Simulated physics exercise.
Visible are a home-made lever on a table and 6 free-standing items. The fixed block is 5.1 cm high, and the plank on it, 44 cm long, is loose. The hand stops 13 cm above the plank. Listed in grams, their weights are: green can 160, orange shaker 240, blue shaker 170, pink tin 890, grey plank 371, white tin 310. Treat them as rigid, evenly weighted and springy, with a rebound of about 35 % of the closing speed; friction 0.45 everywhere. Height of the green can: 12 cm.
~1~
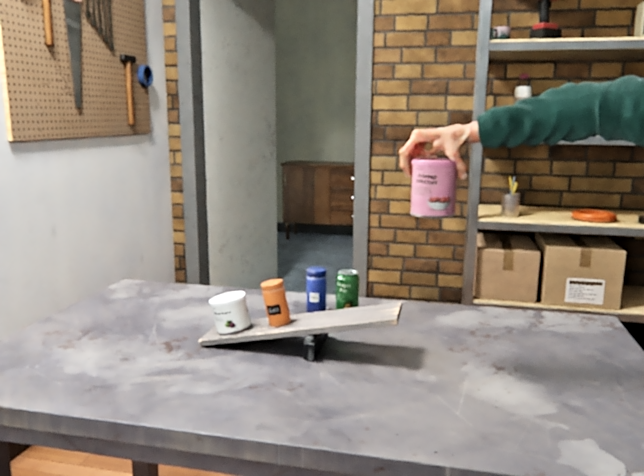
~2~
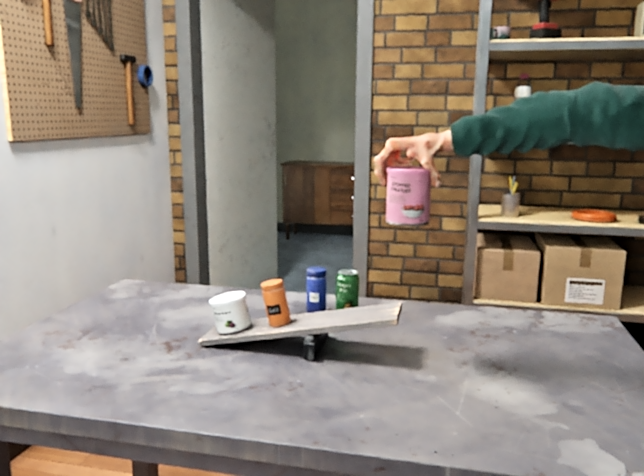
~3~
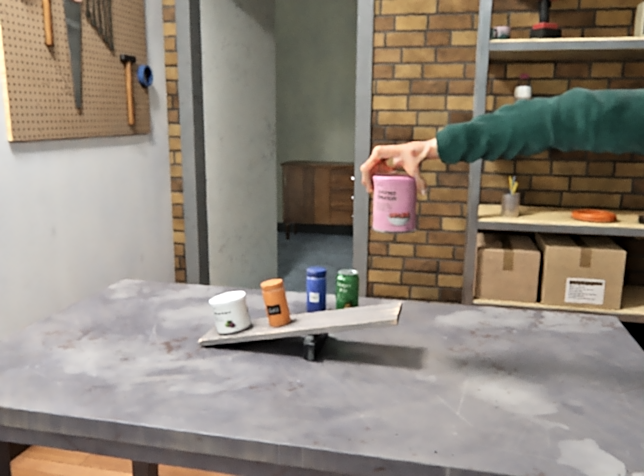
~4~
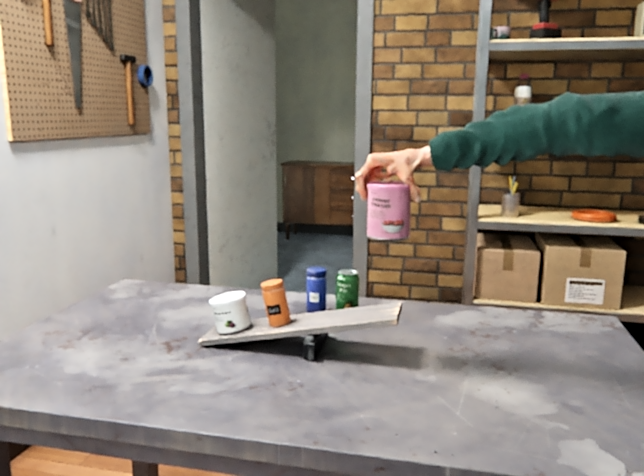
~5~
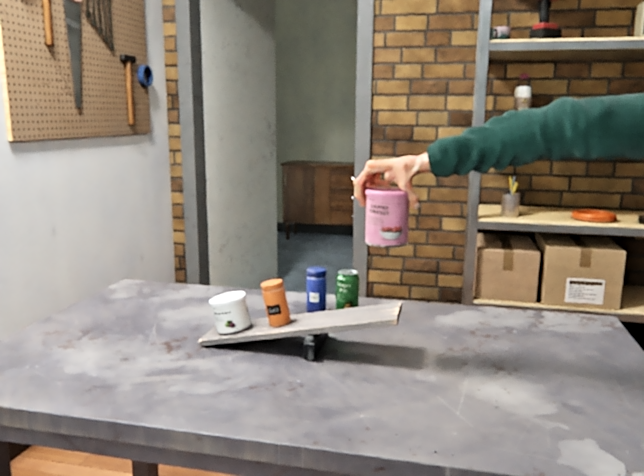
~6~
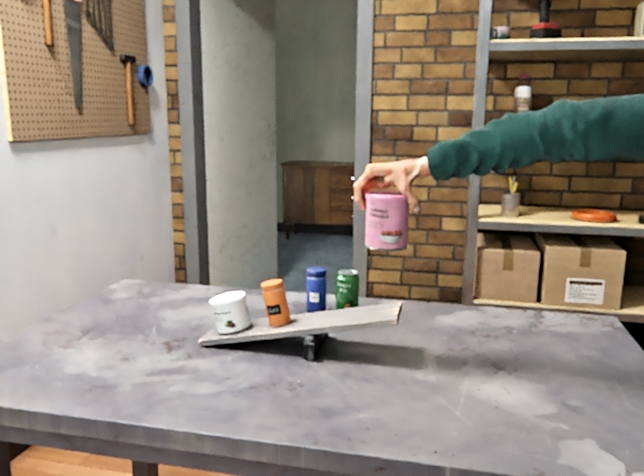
The video shows a hand in a green sleeve moving a pink tin leftward and slightly down above a tilted plank holding white, orange, blue and green containers, then keeping it nearly still above the plank's raised right end.
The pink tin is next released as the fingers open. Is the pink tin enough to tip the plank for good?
Likely the plank keeps its original lean.
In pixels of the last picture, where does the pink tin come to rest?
At pixel (439, 339) or so, give or take.
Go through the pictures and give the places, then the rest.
In the first frame, 11 cm from its drop point; pink tin (434, 187); green can (347, 295).
In the second frame, 7 cm from its drop point; pink tin (409, 196); blue shaker (317, 291).
In the third frame, 4 cm from its drop point; pink tin (395, 203); white tin (231, 313).
In the fourth frame, 2 cm from its drop point; pink tin (389, 211); orange shaker (276, 303).
In the fifth frame, 1 cm from its drop point; pink tin (387, 217); grey plank (300, 324).
In the sixth frame, poised above the raised end; pink tin (387, 220); green can (347, 295).
Then, 0.30 s past the last view, plank at 1°, tipped the other way; pink tin at 12° to upright near (382, 297); white tin at 12° to upright; orange shaker at 7° to upright.
Then, 0.50 s past the last view, plank at 18°, tipped the other way; pink tin at 36° to upright near (405, 324); white tin on its side; orange shaker at 50° to upright.
Then, 0.70 s past the last view, plank at 9°, leaning as at the start; pink tin on its side near (439, 339); orange shaker on its side; white tin on its side.
Finally, plank at 12°, leaning as at the start; on their side or leaning hard on the table or plank, orange shaker, pink tin and white tin; the other 3 still in place (within 4 cm). Final places as that camera would see them, pink tin near (439, 339). The plank finishes with the same end low.
